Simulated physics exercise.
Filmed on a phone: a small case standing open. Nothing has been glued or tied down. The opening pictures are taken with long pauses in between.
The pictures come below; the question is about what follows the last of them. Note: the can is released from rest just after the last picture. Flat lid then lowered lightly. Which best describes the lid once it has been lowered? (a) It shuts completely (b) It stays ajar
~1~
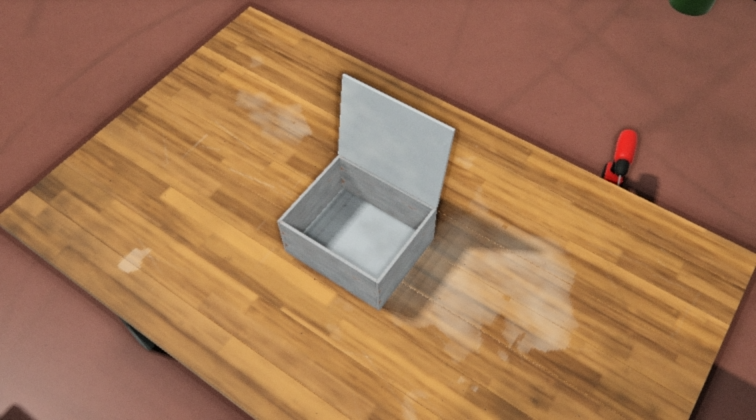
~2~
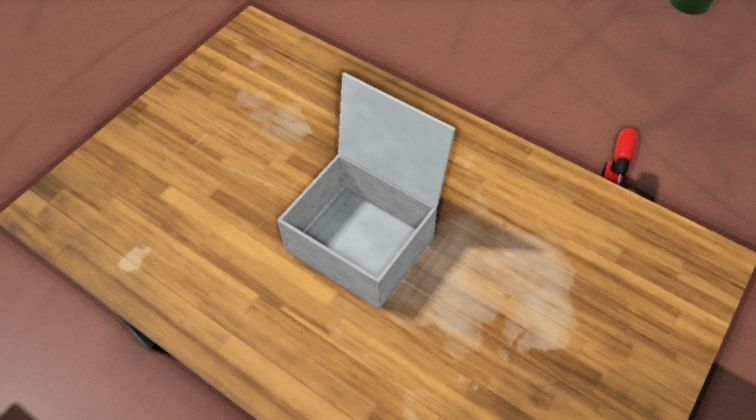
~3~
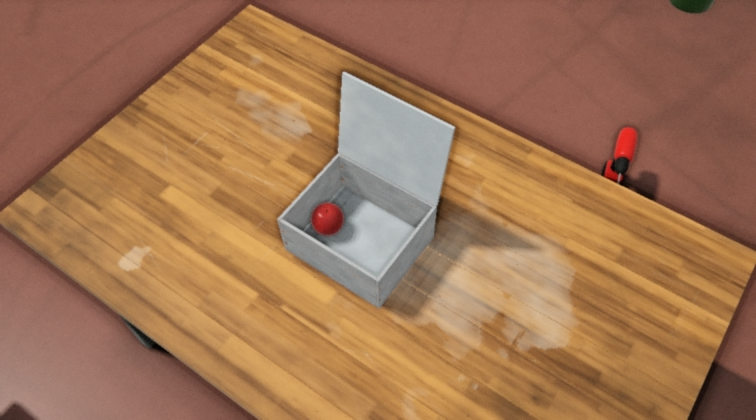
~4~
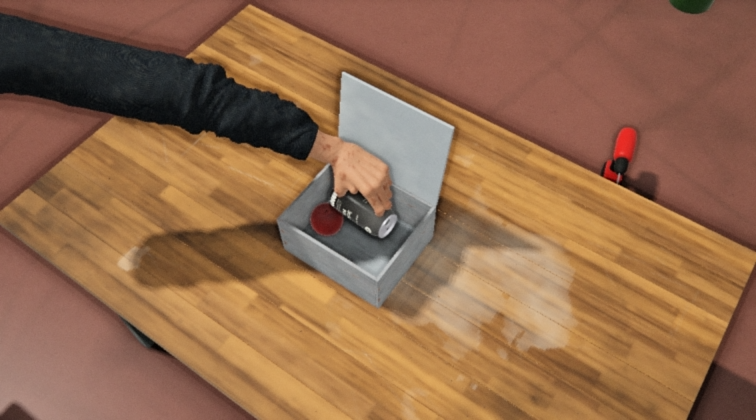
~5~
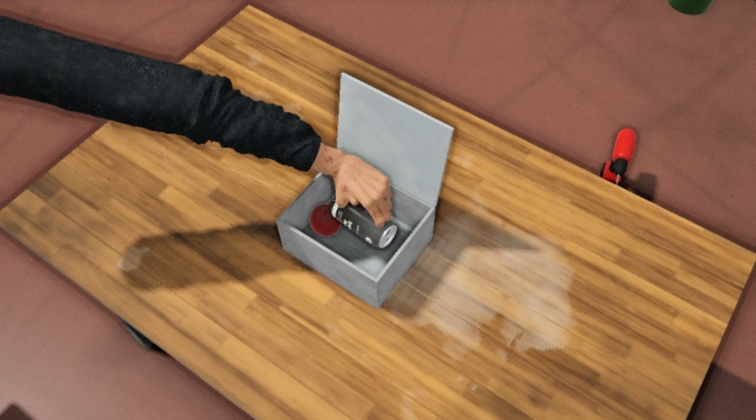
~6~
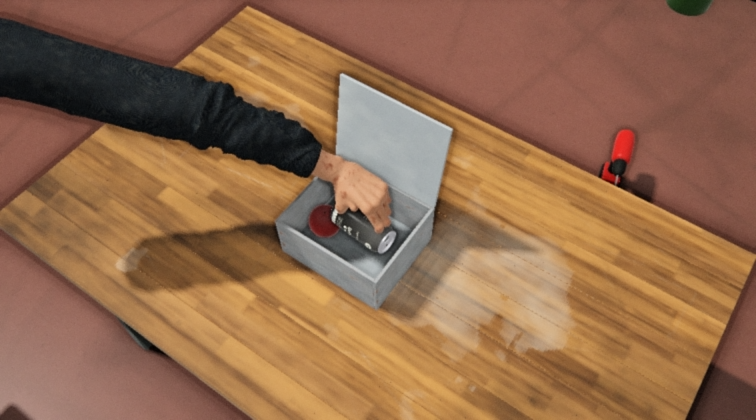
a.
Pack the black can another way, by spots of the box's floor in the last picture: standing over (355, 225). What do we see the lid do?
Well, in that case it won't go down.
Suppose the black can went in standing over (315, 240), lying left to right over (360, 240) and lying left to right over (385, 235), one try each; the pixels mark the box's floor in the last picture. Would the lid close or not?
With the first placement it can't come down; with the second it drops into place; with the third it drops into place.
Then, 1.20 s later than the last frame, lid starting down; black can moved about its own width near (374, 243).
Then, 1.80 s later than the last frame, lid 38° above the rim; black can moved about its own width near (375, 241).
When it is over, lid shut; moved from the start, black can; red apple as before. End places, in pixels of the last picture, black can near (376, 240).
